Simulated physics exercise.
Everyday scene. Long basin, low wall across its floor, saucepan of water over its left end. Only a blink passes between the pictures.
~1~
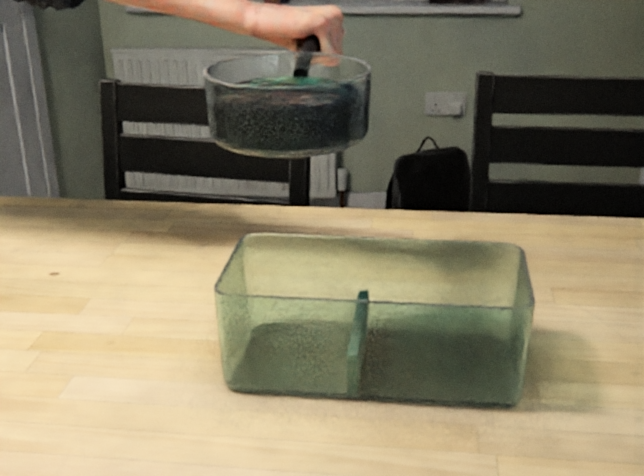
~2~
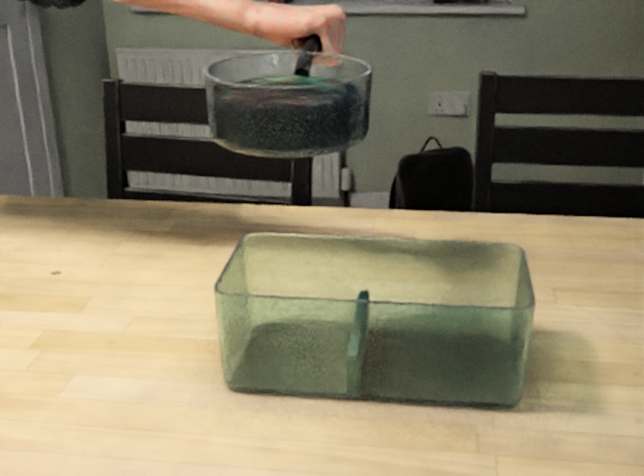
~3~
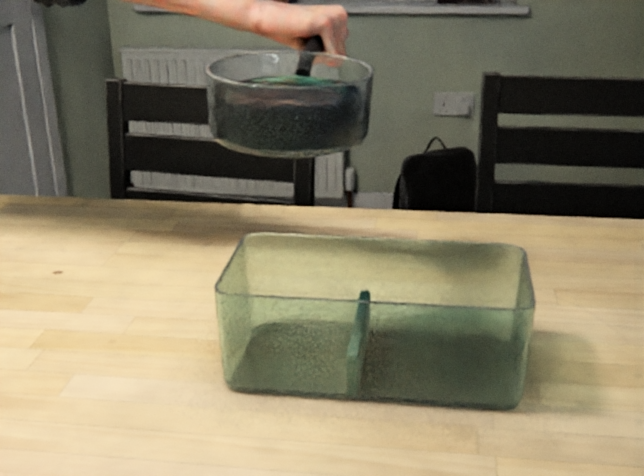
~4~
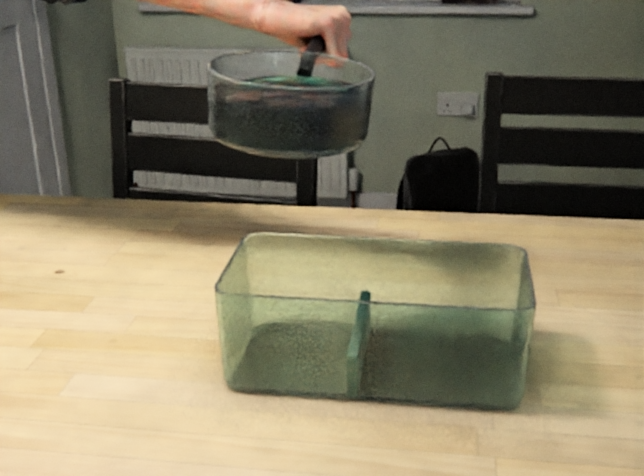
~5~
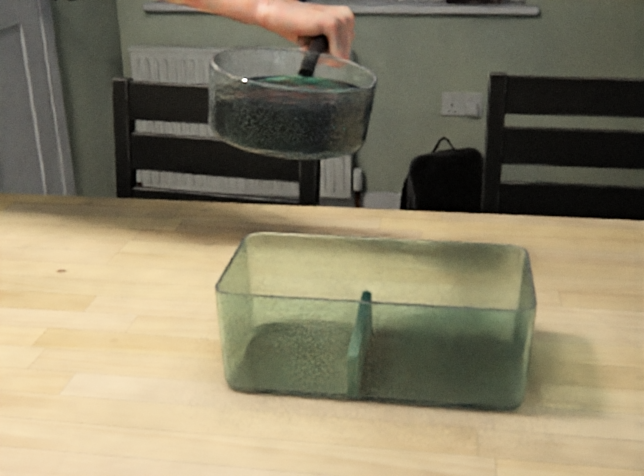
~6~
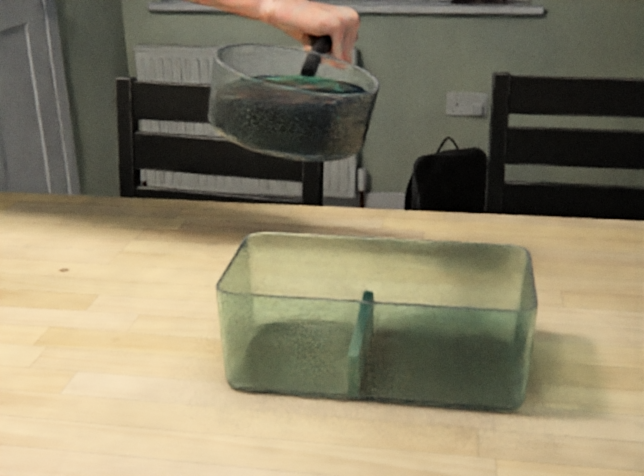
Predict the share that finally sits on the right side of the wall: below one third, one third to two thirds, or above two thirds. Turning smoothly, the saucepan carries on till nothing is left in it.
Right-side share: Above two thirds.
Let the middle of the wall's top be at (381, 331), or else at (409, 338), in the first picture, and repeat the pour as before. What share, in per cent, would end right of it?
My guess is some 80 percent the first time and some 55 percent the second.
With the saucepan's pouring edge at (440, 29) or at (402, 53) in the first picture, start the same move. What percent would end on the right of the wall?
First try 80 %, second try 95 %.
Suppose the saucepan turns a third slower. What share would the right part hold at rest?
It comes to 95 per cent or so.
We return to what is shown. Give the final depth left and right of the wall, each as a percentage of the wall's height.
I'd put the left at about 0 and the right at about 60.
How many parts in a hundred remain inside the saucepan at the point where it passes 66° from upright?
About 55 per cent.
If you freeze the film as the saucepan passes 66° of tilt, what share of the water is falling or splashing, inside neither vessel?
I'd reckon some 40 per cent.
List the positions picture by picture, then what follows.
In the first picture, it leans 0°; its right rim is at (370, 72); the water meets the walls at (213, 91) and (367, 95); the long basin's rim runs from (229, 263) to (528, 276); the wall's top is at (358, 322).
In the second picture, it leans 1°; its right rim is at (370, 72); the water meets the walls at (214, 91) and (368, 95).
In the third picture, it leans 2°; its right rim is at (372, 75); the water meets the walls at (215, 90) and (368, 95).
In the fourth picture, it leans 4°; its right rim is at (373, 78); the water meets the walls at (215, 90) and (369, 96).
In the fifth picture, it leans 8°; its right rim is at (375, 83); the water meets the walls at (217, 88) and (371, 97).
In the sixth picture, it leans 12°; its right rim is at (378, 89); the water meets the walls at (218, 88) and (373, 97).
A moment on, the saucepan is tipped part way and 54 per cent is still to pour, 0 is left of the wall and 6 right of it.
Next, the saucepan is tipped on its side and 11 per cent is still to pour, 2 is left of the wall and 74 right of it.
Then the saucepan is tipped right over and 1 per cent is still to pour, 4 is left of the wall and 92 right of it.
Later the saucepan is tipped right over and 0 per cent is still to pour, 5 is left of the wall and 93 right of it.
Finally, 6 per cent lies left of the wall, 93 right of it and 1 outside.
